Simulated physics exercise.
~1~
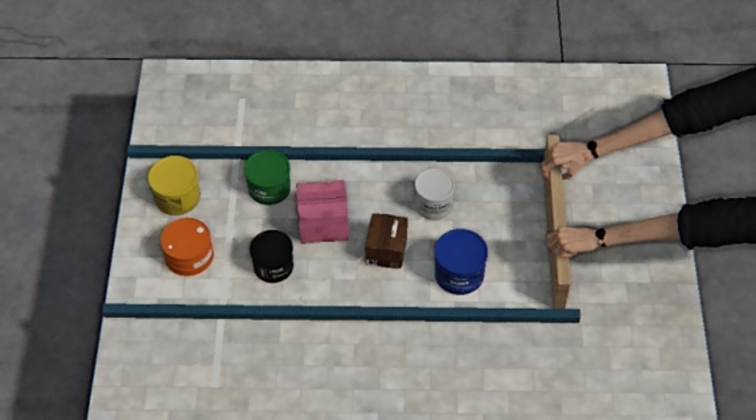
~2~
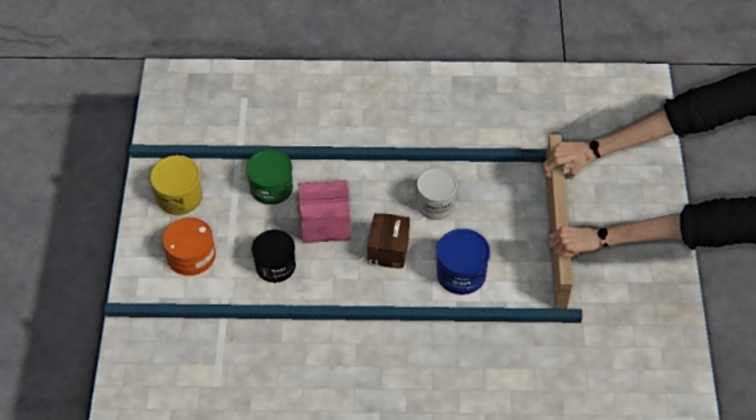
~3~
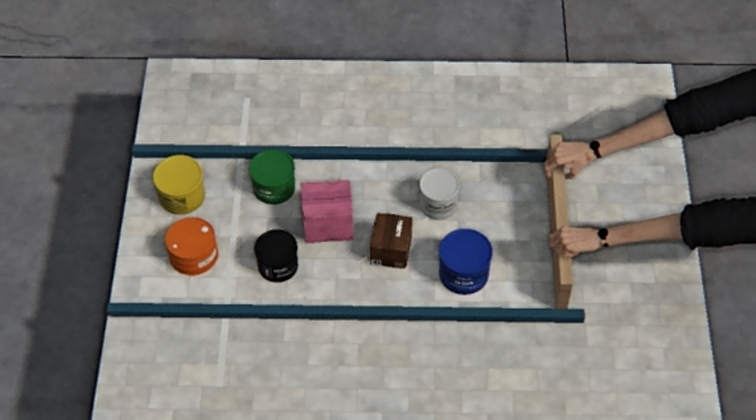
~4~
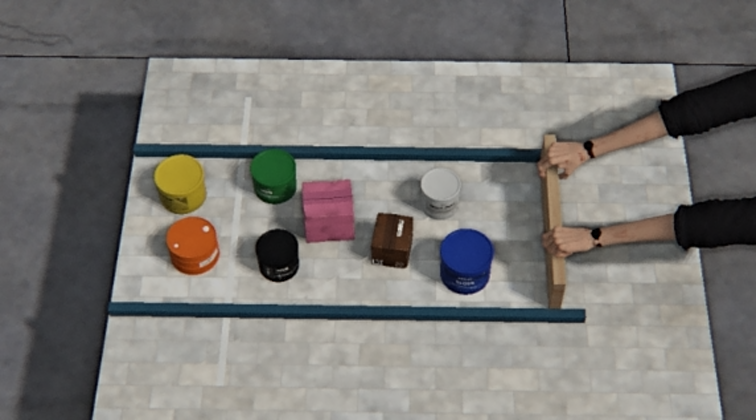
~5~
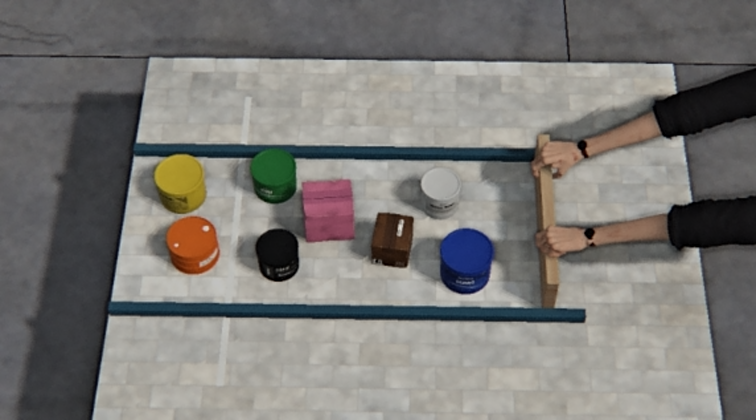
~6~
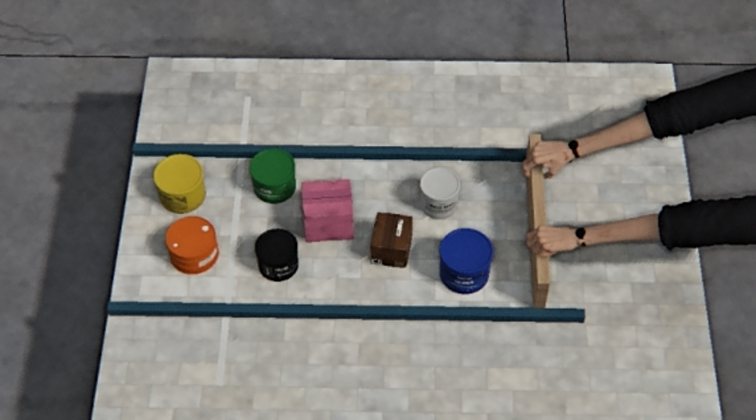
A wooden plank, gripped by two hands, slid a short way left between two dark rails toward the scattered pails and boxes, which stayed in their places without the plank touching them.
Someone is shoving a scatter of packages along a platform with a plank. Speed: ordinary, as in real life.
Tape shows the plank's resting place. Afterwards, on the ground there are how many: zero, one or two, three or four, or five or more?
So the tally of ones that come down is nothing, really.
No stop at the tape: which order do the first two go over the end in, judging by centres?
The orange canister leads and the yellow pail comes second.
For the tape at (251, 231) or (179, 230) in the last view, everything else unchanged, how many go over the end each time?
In that order 0 and 4.
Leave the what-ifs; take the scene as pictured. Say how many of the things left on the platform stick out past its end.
The overhang total is 1.
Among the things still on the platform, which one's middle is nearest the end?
Nearest at the end: The orange canister.
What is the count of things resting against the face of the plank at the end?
4 touch it.
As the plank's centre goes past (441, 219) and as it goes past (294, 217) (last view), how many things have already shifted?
The number moved is 3 and then 7.
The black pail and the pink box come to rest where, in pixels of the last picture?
Black pail: (167, 253); pink box: (174, 209).
Soon after, none off yet; yellow pail at rest near (181, 185); orange canister at rest near (193, 245); green pail at rest near (274, 177).
After that, none off yet; yellow pail at rest near (181, 185); orange canister at rest near (193, 245); green pail displaced a little near (268, 172).
In the end, the number that fall off is zero.
